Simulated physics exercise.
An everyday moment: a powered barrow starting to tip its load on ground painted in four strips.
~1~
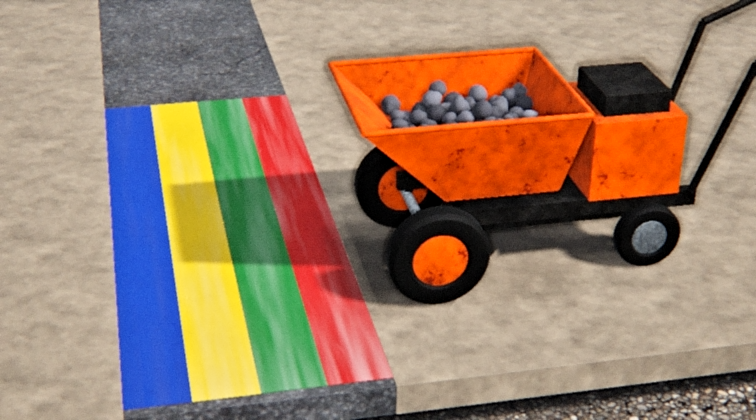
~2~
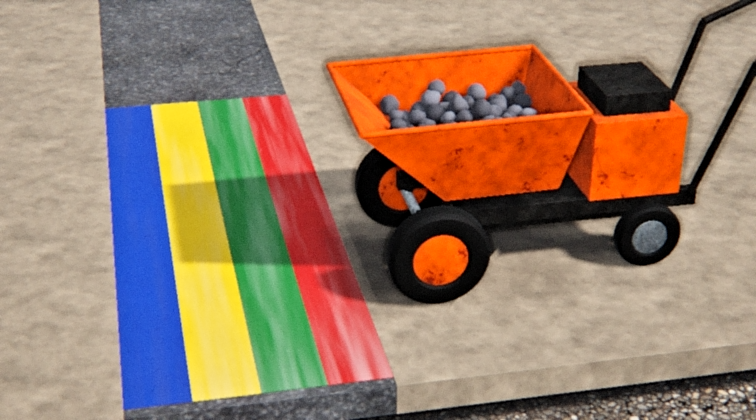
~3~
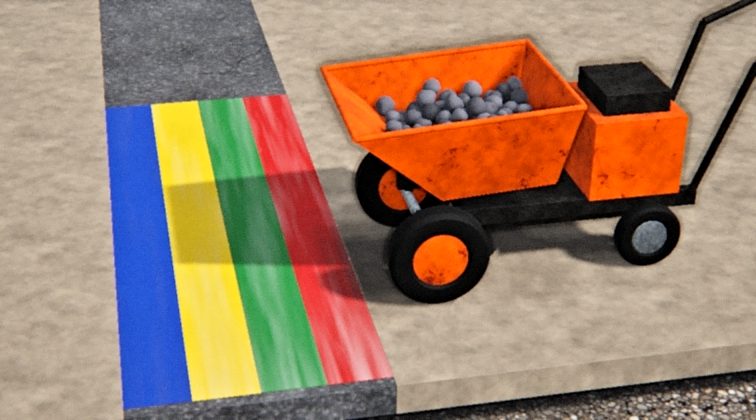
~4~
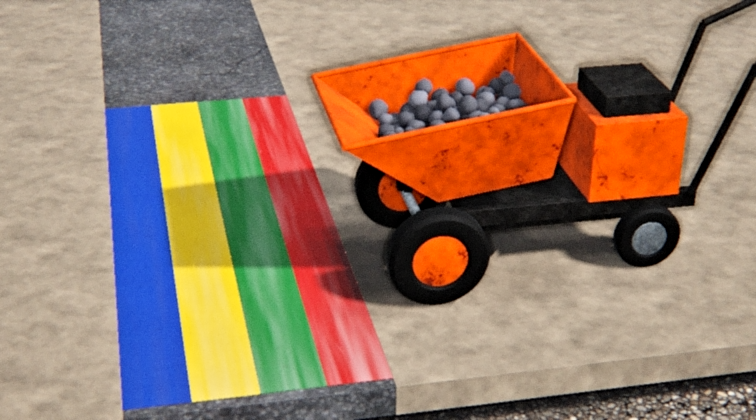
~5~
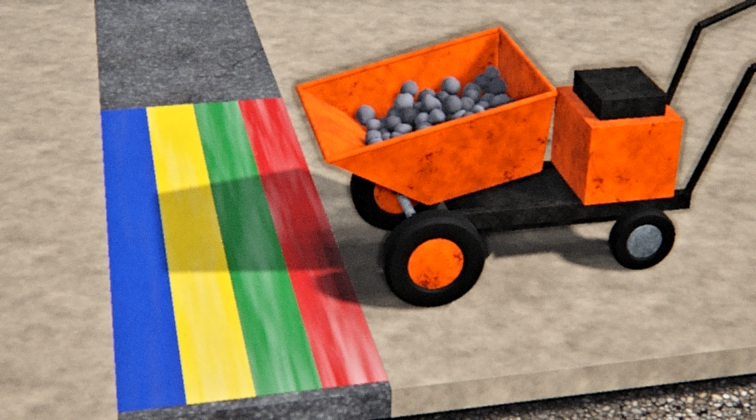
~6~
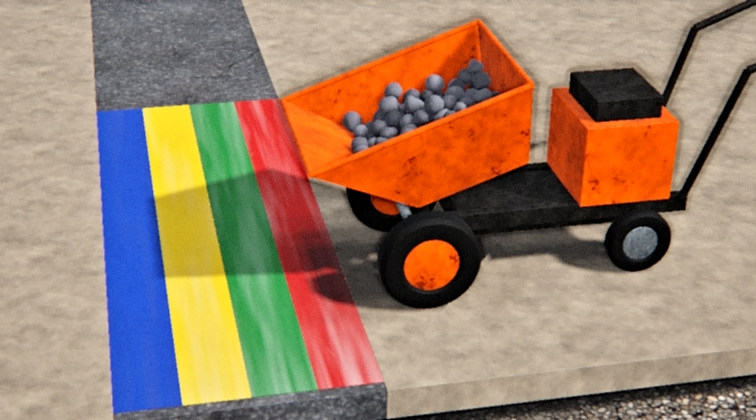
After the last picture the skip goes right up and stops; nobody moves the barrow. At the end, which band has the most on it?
The heap favours the yellow strip.
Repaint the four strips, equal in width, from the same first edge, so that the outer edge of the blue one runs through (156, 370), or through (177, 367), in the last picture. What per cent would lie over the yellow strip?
First some 30, then 30 per cent.
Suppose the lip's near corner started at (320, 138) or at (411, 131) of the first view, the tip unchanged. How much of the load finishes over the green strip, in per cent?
The first gives 0 %, the second 40 %.
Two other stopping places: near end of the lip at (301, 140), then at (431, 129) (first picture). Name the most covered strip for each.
One: That blue strip. Two: Green.
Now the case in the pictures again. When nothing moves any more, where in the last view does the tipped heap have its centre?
Close to (202, 275).
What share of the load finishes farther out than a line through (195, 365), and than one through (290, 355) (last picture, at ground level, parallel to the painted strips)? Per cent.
First some 20, then 70 per cent.
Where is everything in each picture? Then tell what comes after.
In the first frame, lip of the skip near (365, 135), level; top of the load near (491, 125), round cobbles; red strip near (347, 341); green strip near (284, 348); yellow strip near (219, 355); blue strip near (153, 363).
In the second frame, lip of the skip near (362, 136), level; top of the load near (489, 124).
In the third frame, lip of the skip near (356, 140), tipped barely; top of the load near (488, 111).
In the fourth frame, lip of the skip near (345, 148), tipped a little; top of the load near (498, 112).
In the fifth frame, lip of the skip near (328, 161), tipped a little; top of the load near (483, 109).
In the sixth frame, lip of the skip near (311, 175), tipped clearly; top of the load near (467, 105); red strip near (338, 345); green strip near (274, 352); yellow strip near (210, 359); blue strip near (144, 366).
Shortly afterwards, skip tipped steeply; the whole lot in the skip.
Next, skip tipped right over; all but a few in the skip; a little over the green strip; only a few over the yellow strip.
Some moments later, skip tipped right over; near a third in the skip; near a quarter over the green strip; near a third over the yellow strip; a little over the blue strip; only a few off the paint.
In the end, skip tipped right over; near a third in the skip; none at all over the red strip; near a quarter over the green strip; near a third over the yellow strip; a little over the blue strip; only a few off the paint.
